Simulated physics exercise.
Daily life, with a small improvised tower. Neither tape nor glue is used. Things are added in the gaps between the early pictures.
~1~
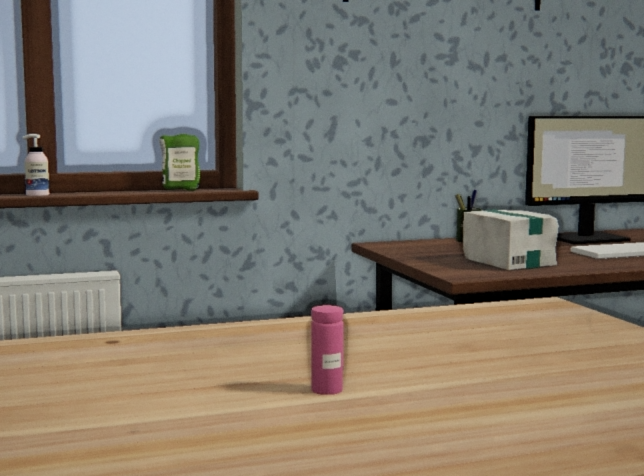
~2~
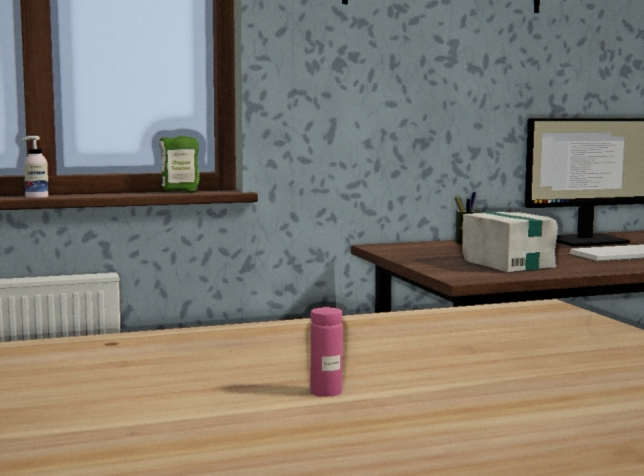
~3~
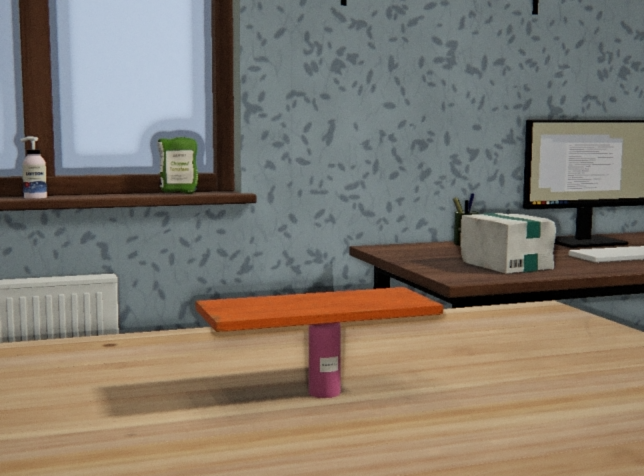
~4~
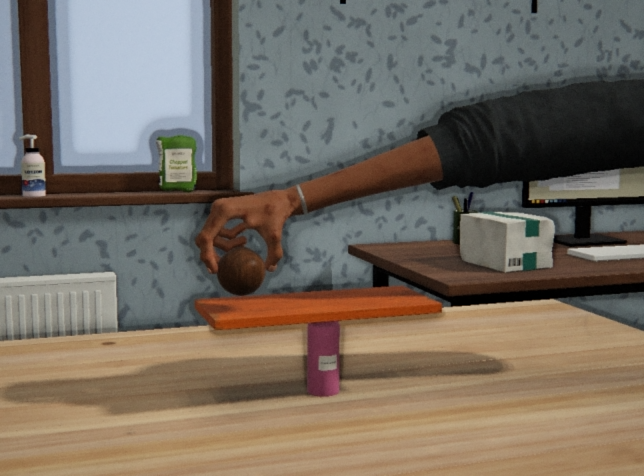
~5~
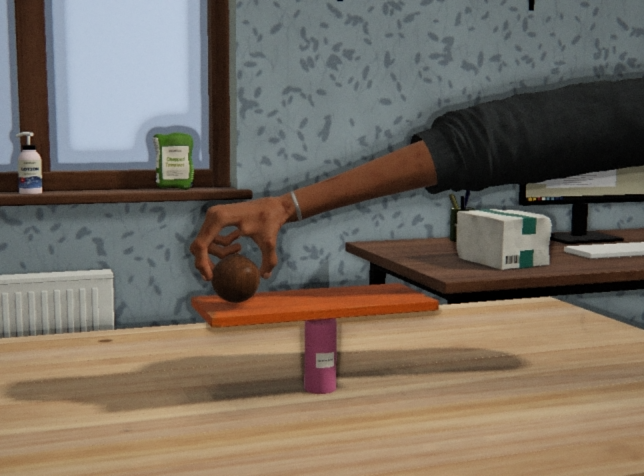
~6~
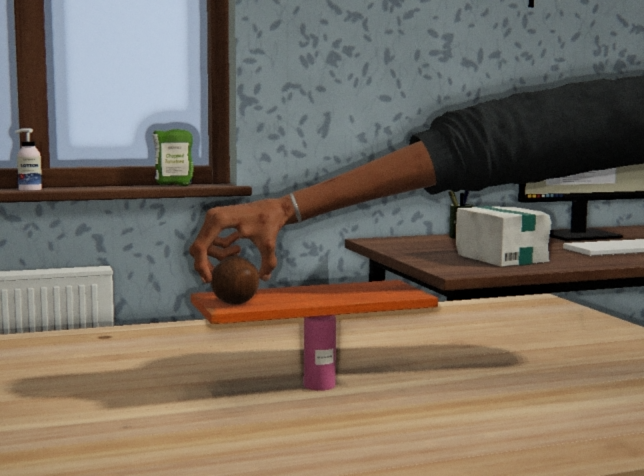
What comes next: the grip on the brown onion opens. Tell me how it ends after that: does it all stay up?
No - honestly, the whole thing doesn't stay intact in the end.
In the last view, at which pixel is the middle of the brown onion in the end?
I'd say around (175, 384) in the last view.
Then, 0.50 s after the last picture, brown onion now fallen; orange board tipped 48° from how it was.
Then, 0.70 s after the last picture, orange board tipped 41° from how it was; pink shaker tipped 15° from how it was.
Then, 0.80 s after the last picture, orange board now fallen; pink shaker tipped 54° from how it was.
Then, 1.00 s after the last picture, pink shaker now fallen.
By the end, fallen, brown onion, pink shaker and orange board. Seen from the same camera at the end, brown onion near (175, 384). The stack loses its balance.
